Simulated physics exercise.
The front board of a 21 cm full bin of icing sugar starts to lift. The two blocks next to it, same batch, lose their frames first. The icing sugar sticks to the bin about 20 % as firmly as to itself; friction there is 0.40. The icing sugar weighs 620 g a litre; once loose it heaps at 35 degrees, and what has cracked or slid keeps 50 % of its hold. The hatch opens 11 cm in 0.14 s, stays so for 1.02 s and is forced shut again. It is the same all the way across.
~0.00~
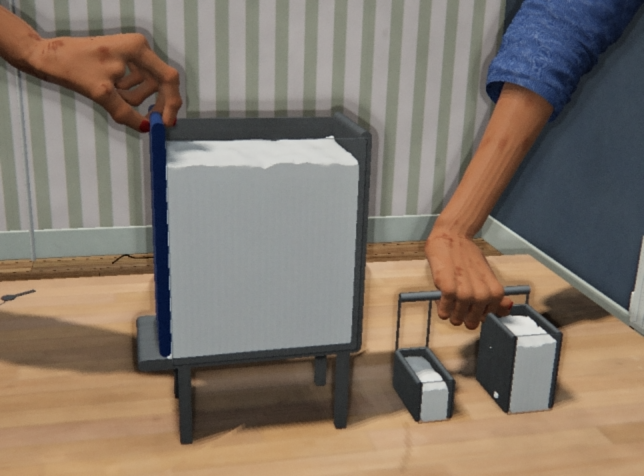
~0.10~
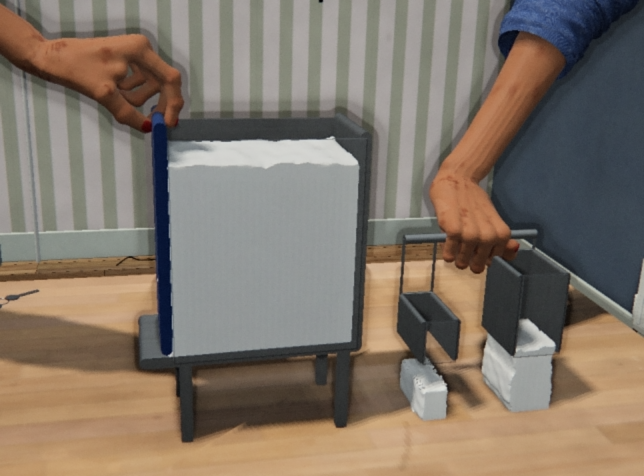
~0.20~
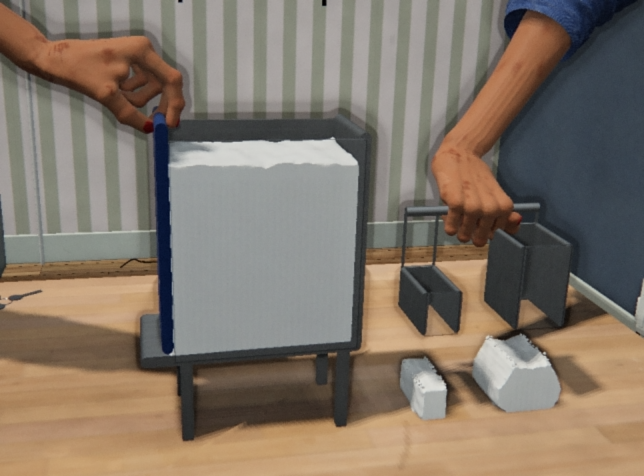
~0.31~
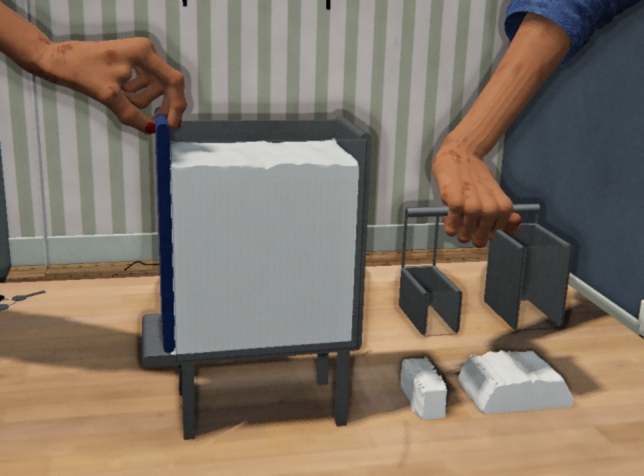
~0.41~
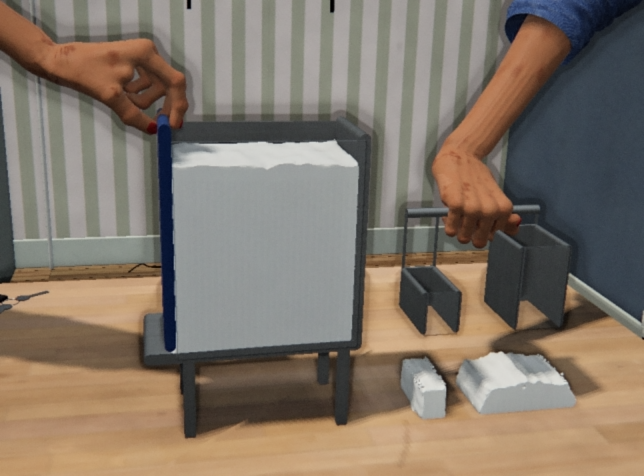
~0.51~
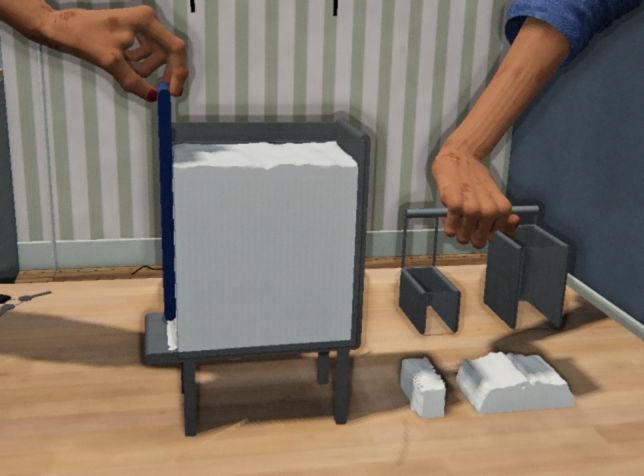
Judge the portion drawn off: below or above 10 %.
Expect above 10 %.
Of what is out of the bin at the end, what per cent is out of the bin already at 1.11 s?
About 40 %.
After 0.78 s, the hatch is 11 cm open and 3 % is out.
After 1.11 s, the hatch is 11 cm open and 15 % is out.
After 1.43 s, the hatch is 11 cm open and 29 % is out.
After 1.76 s, the hatch is 2.4 cm open and 37 % is out.
After 2.12 s, at the end, the hatch is shut and 37 % is out.
